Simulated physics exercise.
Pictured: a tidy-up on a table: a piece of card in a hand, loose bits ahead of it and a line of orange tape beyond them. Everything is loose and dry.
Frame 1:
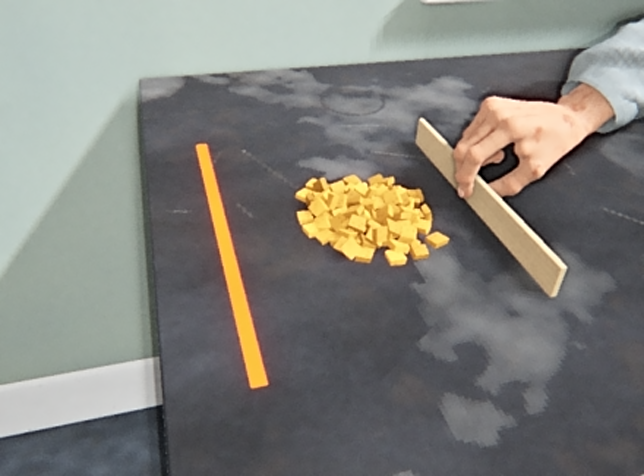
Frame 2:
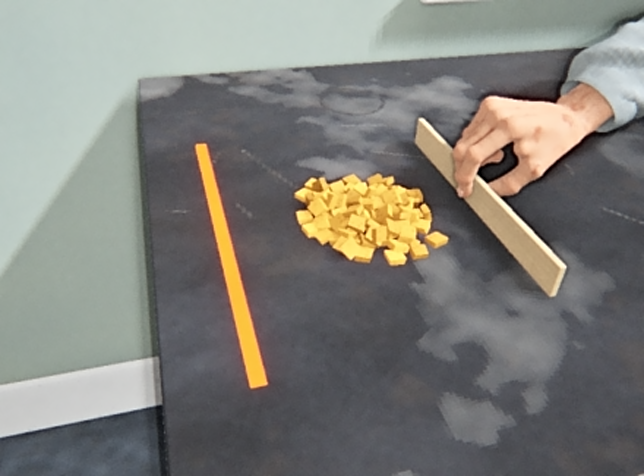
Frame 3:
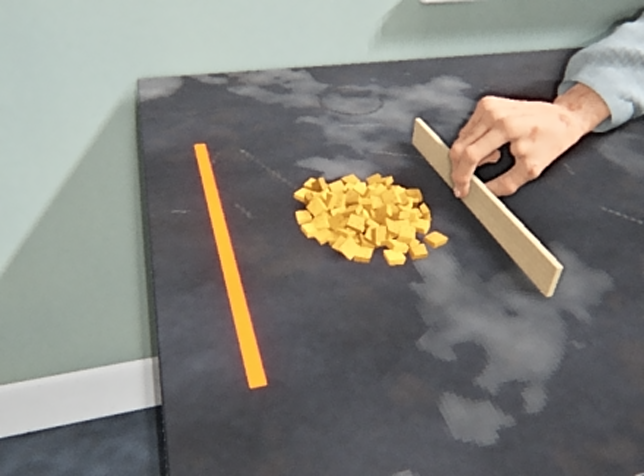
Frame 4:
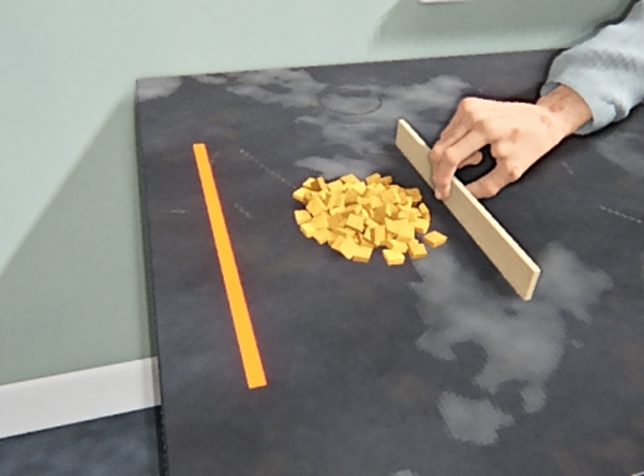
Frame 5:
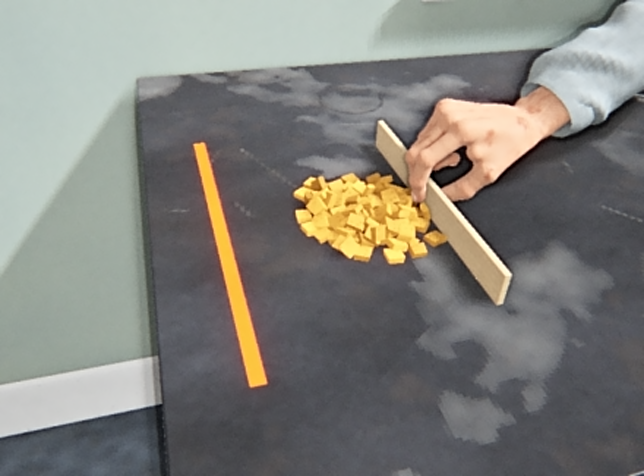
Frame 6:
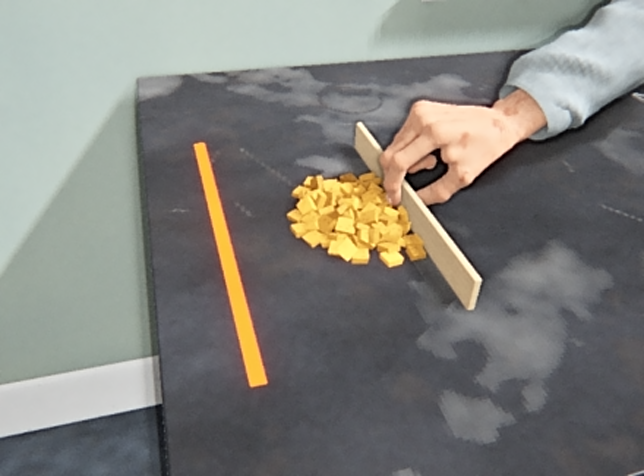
At first, a hand holds a pale, flat strip upright on a dark table, almost still, to the right of a heap of small yellow pieces, with orange tape farther left. Then the hand slides the strip left to the heap and pushes most of the pieces a short way toward the tape.
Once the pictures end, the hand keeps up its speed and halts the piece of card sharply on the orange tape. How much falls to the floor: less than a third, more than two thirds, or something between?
A third to two thirds.
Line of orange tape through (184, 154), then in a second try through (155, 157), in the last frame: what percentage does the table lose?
You'd see some 70 in a hundred first, and then 100 in a hundred.
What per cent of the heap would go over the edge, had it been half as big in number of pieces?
Estimate: Around 20 %.
Just after the last frame, piece of card still moving, near (311, 199); heap all on the table, its front near (203, 245).
A moment on, piece of card stopped at the orange tape; heap roughly a quarter over the edge.
Further on, piece of card stopped at the orange tape; heap roughly a third over the edge.
When it is over, piece of card stopped at the orange tape; heap roughly half over the edge.
